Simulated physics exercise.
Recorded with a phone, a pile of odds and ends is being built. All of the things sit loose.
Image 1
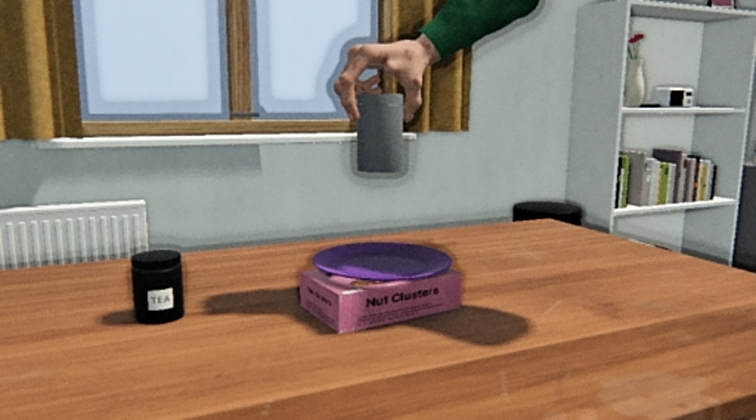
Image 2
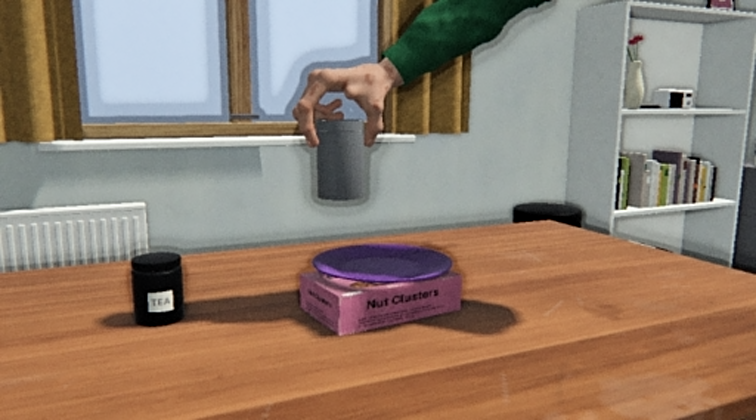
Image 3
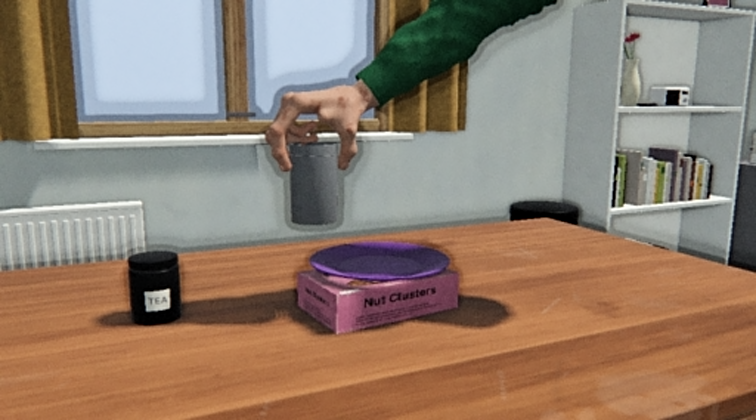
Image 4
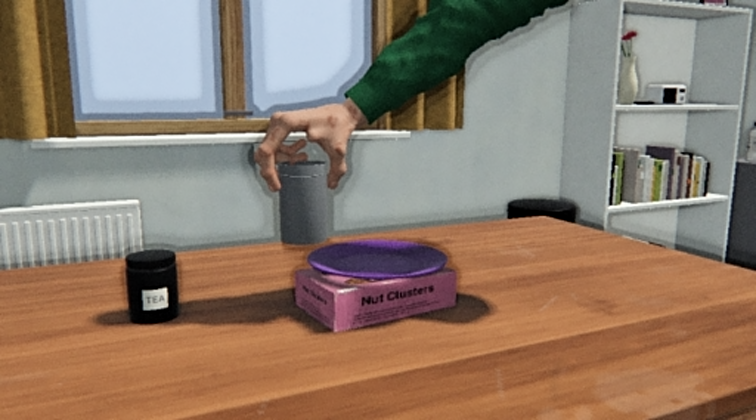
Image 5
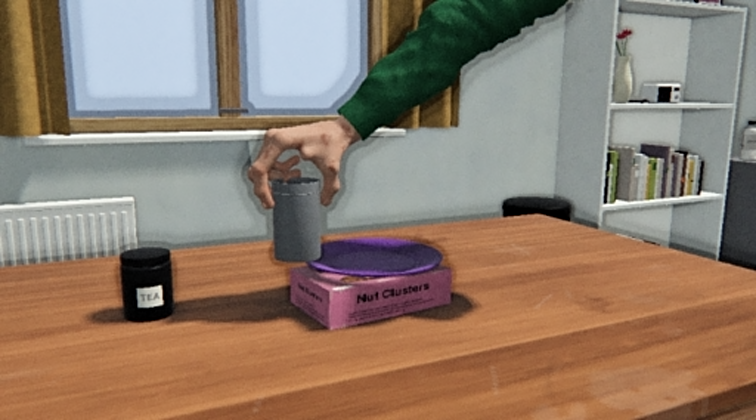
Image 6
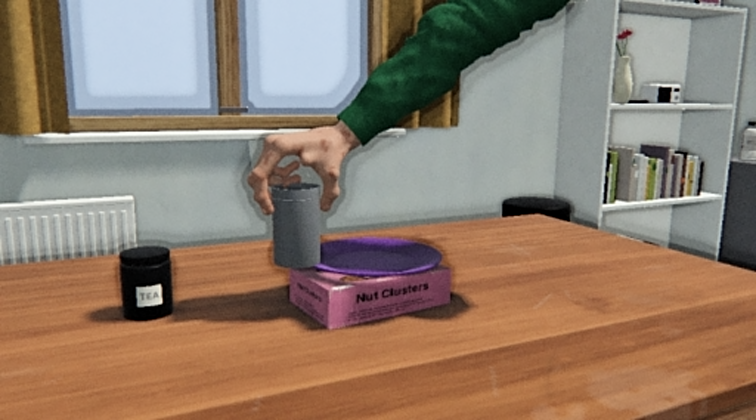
A hand in a green sleeve reaches in from the upper right over a wooden table, seen from slightly above, with a window and white bookshelf behind. A black tea jar stands on the left, and a purple plate lies on a pink Nut Clusters packet near the middle. The hand lowers a grey cup leftward and down onto the pile's left edge, still gripping it, while the view shifts slightly.
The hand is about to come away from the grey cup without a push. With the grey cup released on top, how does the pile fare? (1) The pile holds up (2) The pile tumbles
2, the pile tumbles.
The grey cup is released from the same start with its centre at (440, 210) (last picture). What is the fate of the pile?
The pile tumbles.
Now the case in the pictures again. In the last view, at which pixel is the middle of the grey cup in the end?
Look around (256, 303) in the final frame.
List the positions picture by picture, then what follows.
Coming down; grey cup (380, 133); black jar (158, 286), in the first frame.
Coming down; grey cup (340, 159); pink packet (381, 292), in the second frame.
Coming down; grey cup (314, 183); purple plate (380, 264), in the third frame.
Coming down; grey cup (303, 202); black jar (153, 286), in the fourth frame.
Coming down; grey cup (297, 219); pink packet (371, 286), in the fifth frame.
Set down, still held; grey cup (296, 225); purple plate (372, 259), in the sixth frame.
Then, 0.30 s on from there, grey cup now fallen.
Then, 0.40 s on from there, things are still on the move.
Then, 1.50 s on from there, nothing new.
In the end, fallen, grey cup; the other 3 unmoved. At the end, from the last picture's camera, grey cup near (257, 303). The pile comes apart.
